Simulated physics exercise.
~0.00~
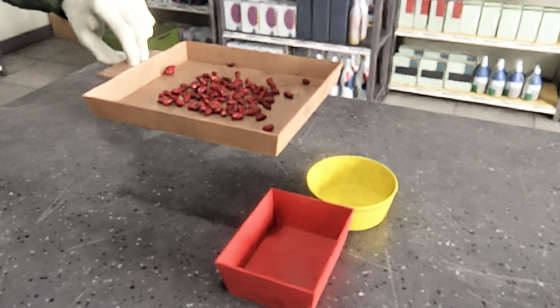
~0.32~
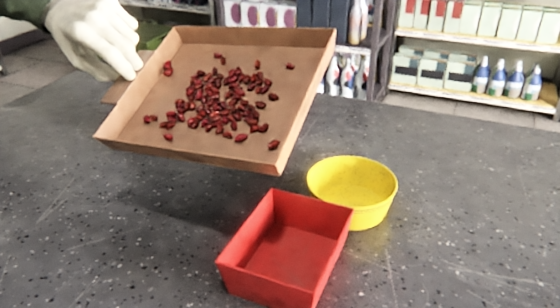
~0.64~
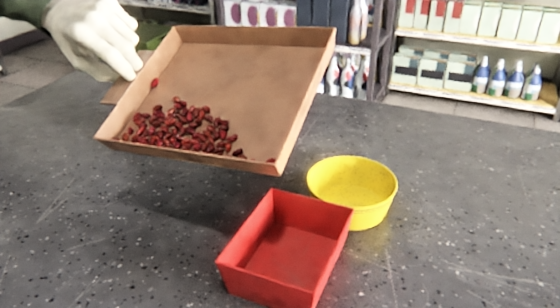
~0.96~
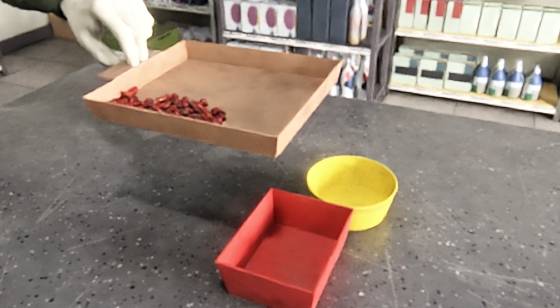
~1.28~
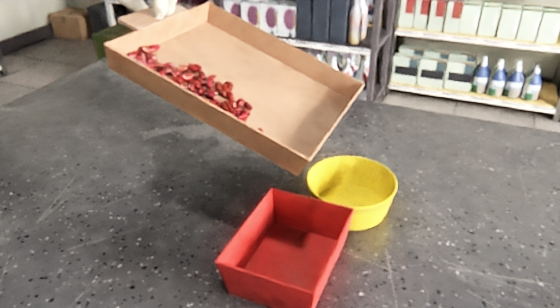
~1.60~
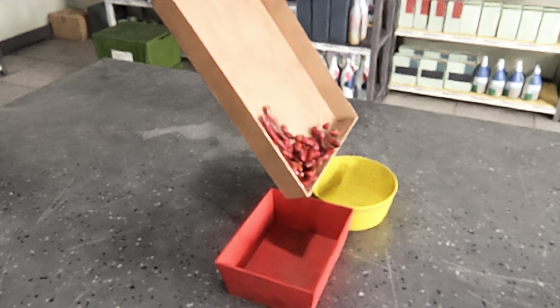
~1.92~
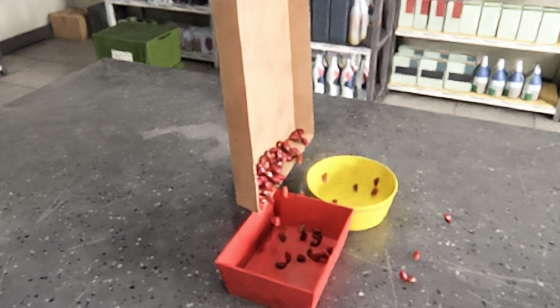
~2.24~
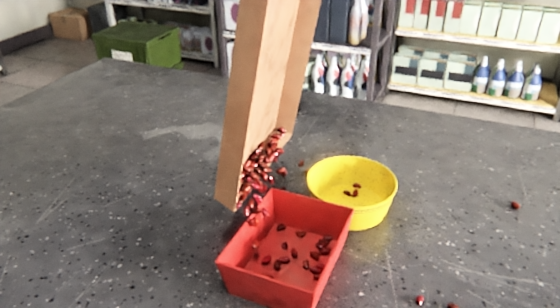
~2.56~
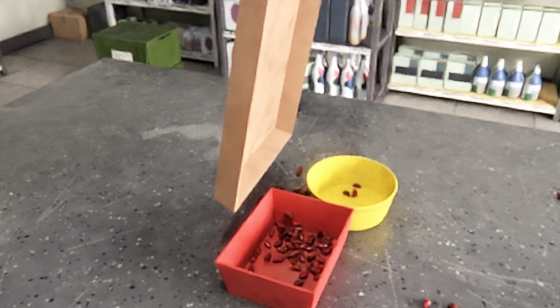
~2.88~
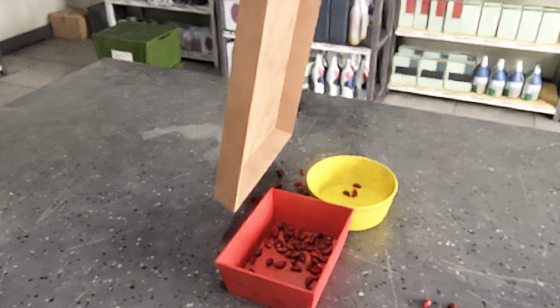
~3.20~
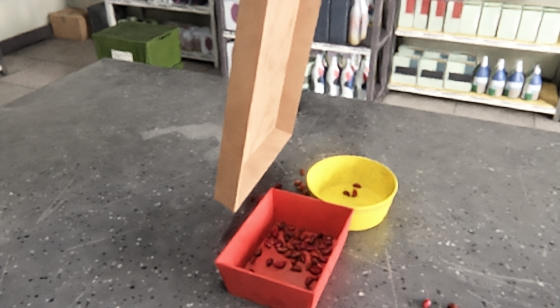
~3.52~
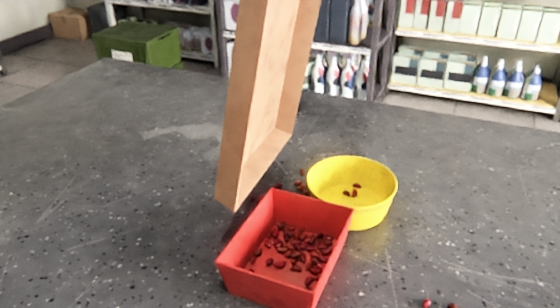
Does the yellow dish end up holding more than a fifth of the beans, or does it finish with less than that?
It finishes with less than a fifth, as only a few beans lie in the yellow dish. The red tin ends with well over a fifth of them, and more than a fifth finish outside both containers.
